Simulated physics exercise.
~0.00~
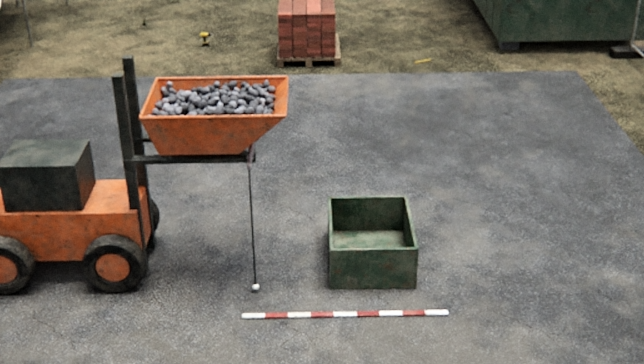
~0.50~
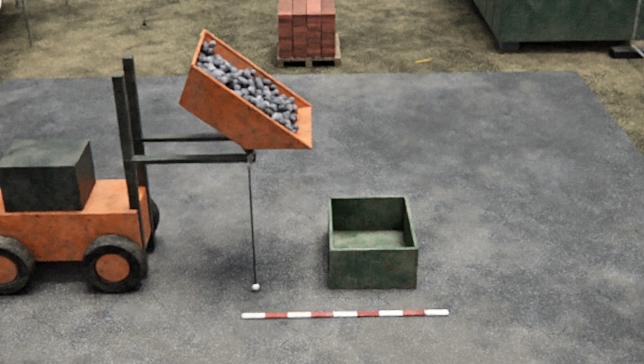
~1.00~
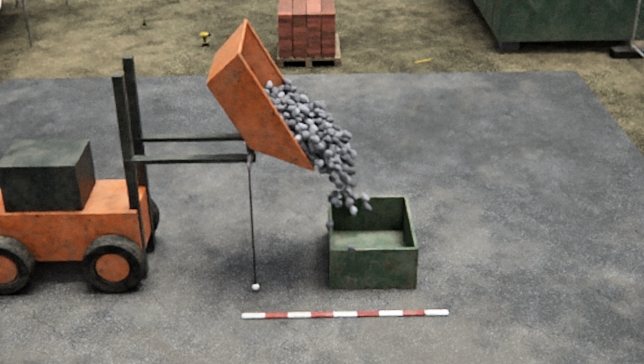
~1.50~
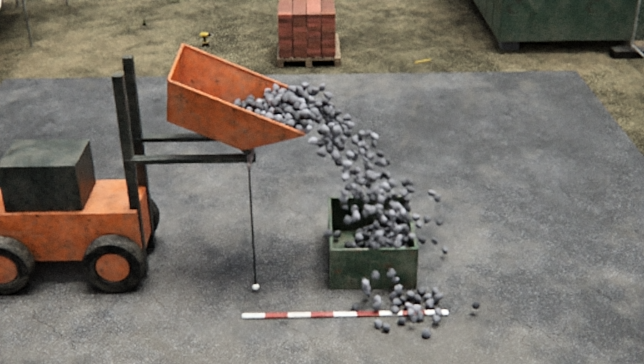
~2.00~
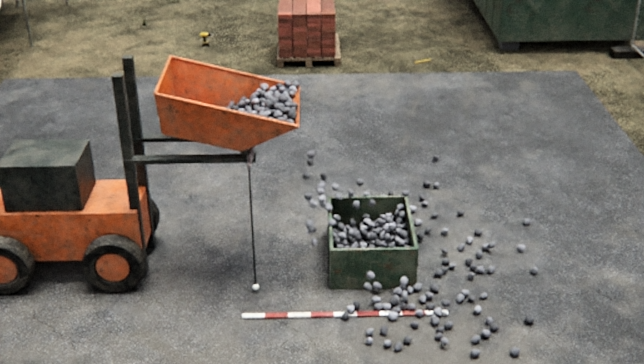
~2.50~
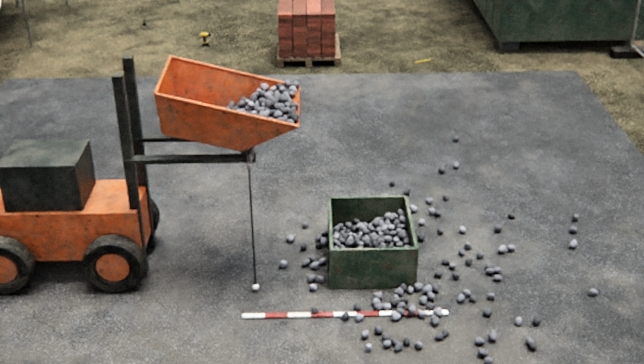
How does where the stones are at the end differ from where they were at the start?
At the start all the stones sat in the raised orange skip. By the end they were spread lower and further right, with many in the green bin, some scattered on the ground around it, and the rest still in the skip.
